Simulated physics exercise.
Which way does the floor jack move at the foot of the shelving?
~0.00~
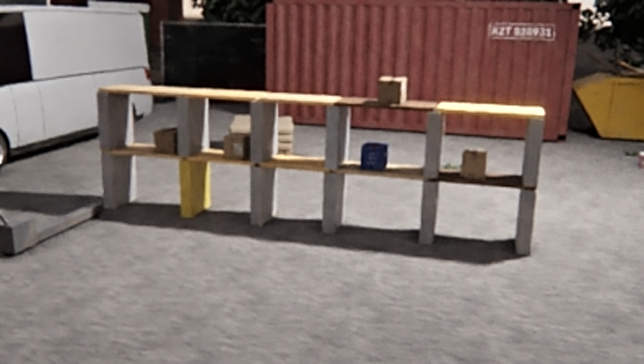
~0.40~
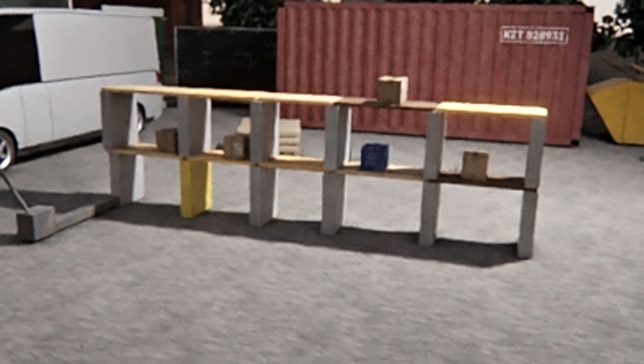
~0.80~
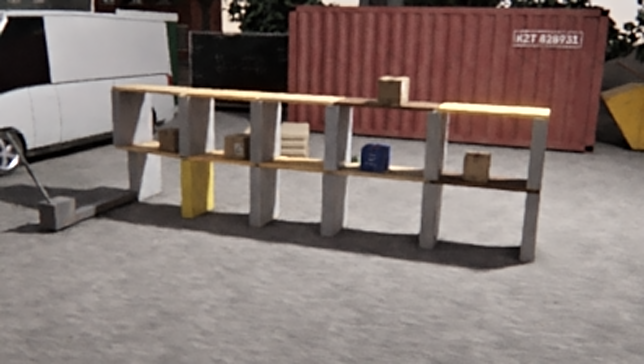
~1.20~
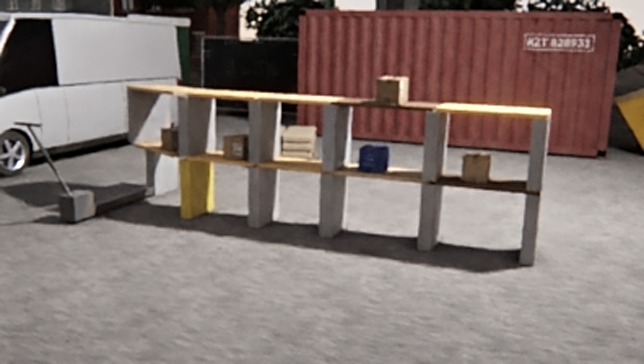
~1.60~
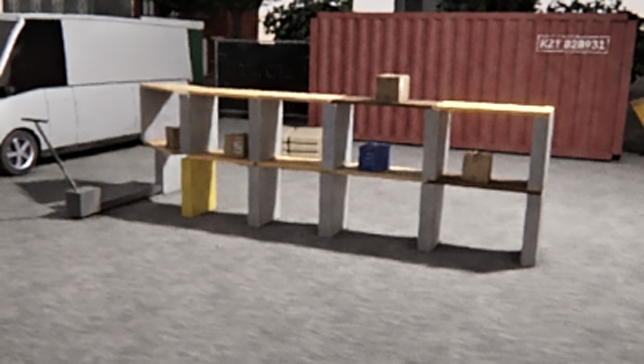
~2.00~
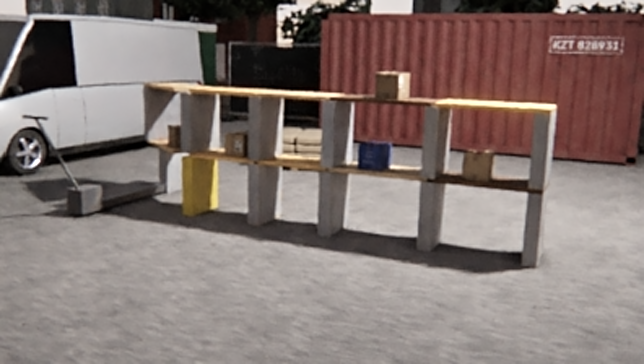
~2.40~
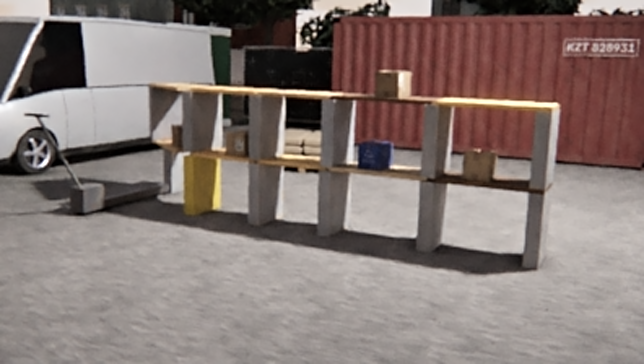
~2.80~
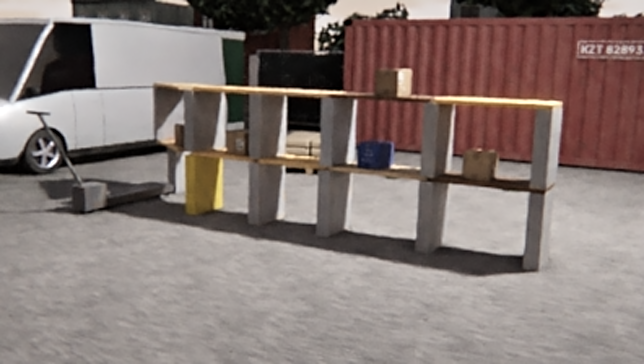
It moves to the right, sliding in at the left end of the shelving before coming to rest.
